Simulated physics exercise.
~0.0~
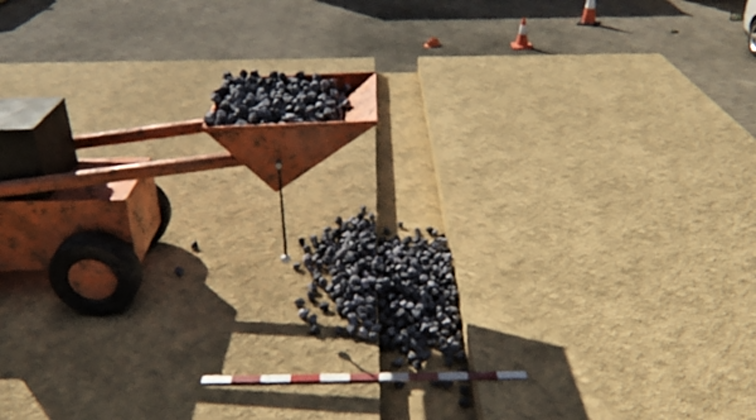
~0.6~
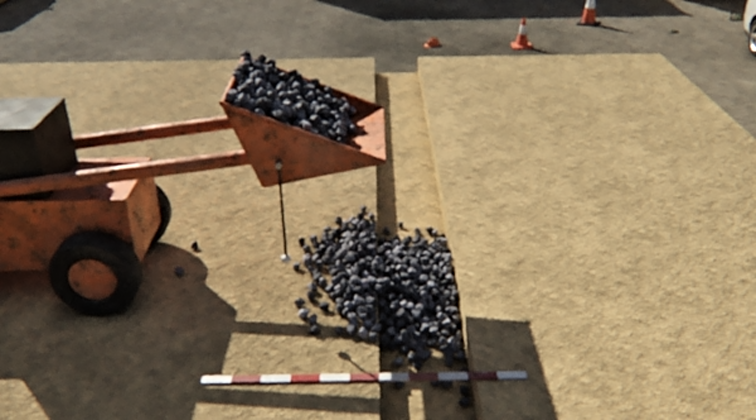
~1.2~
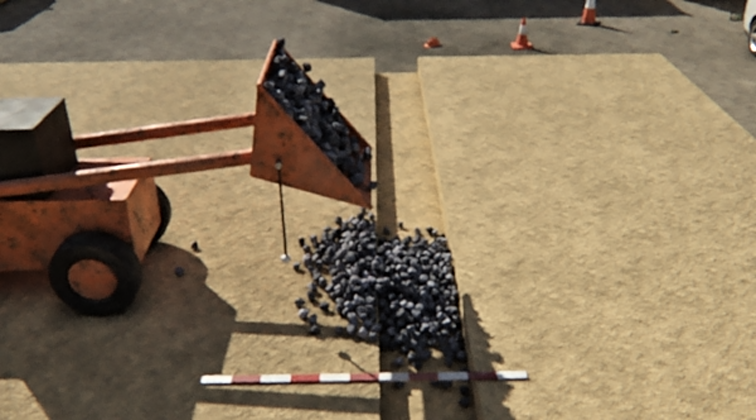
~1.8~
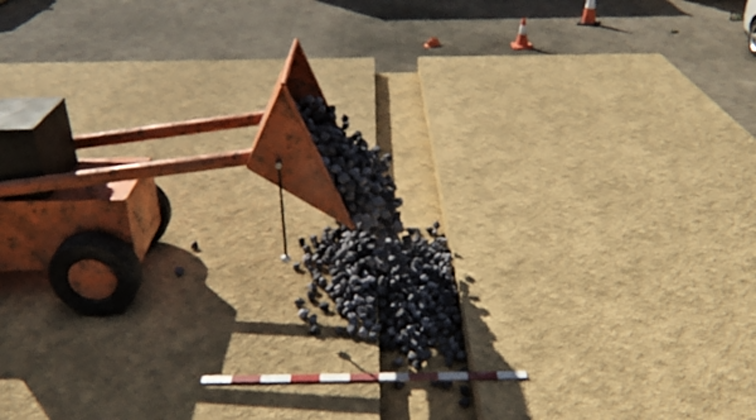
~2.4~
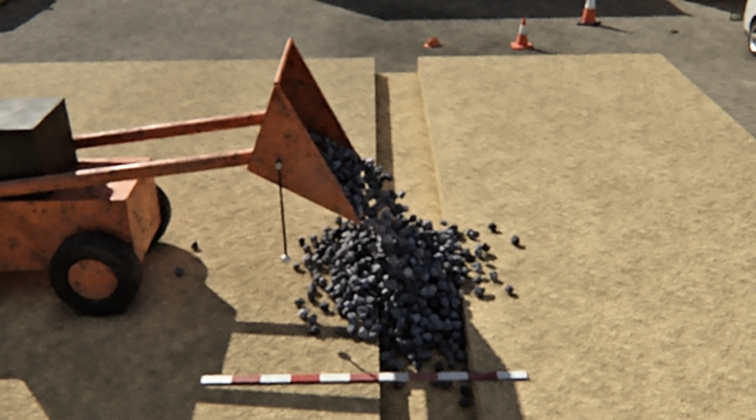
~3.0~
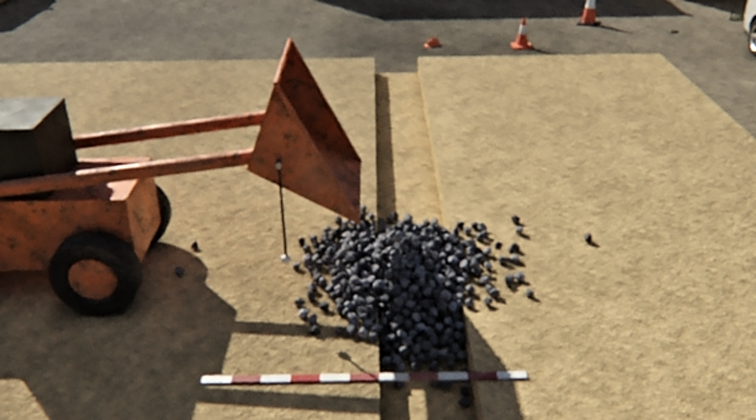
An orange loader tips its bucket, pouring dark stones onto a heap over a trench.
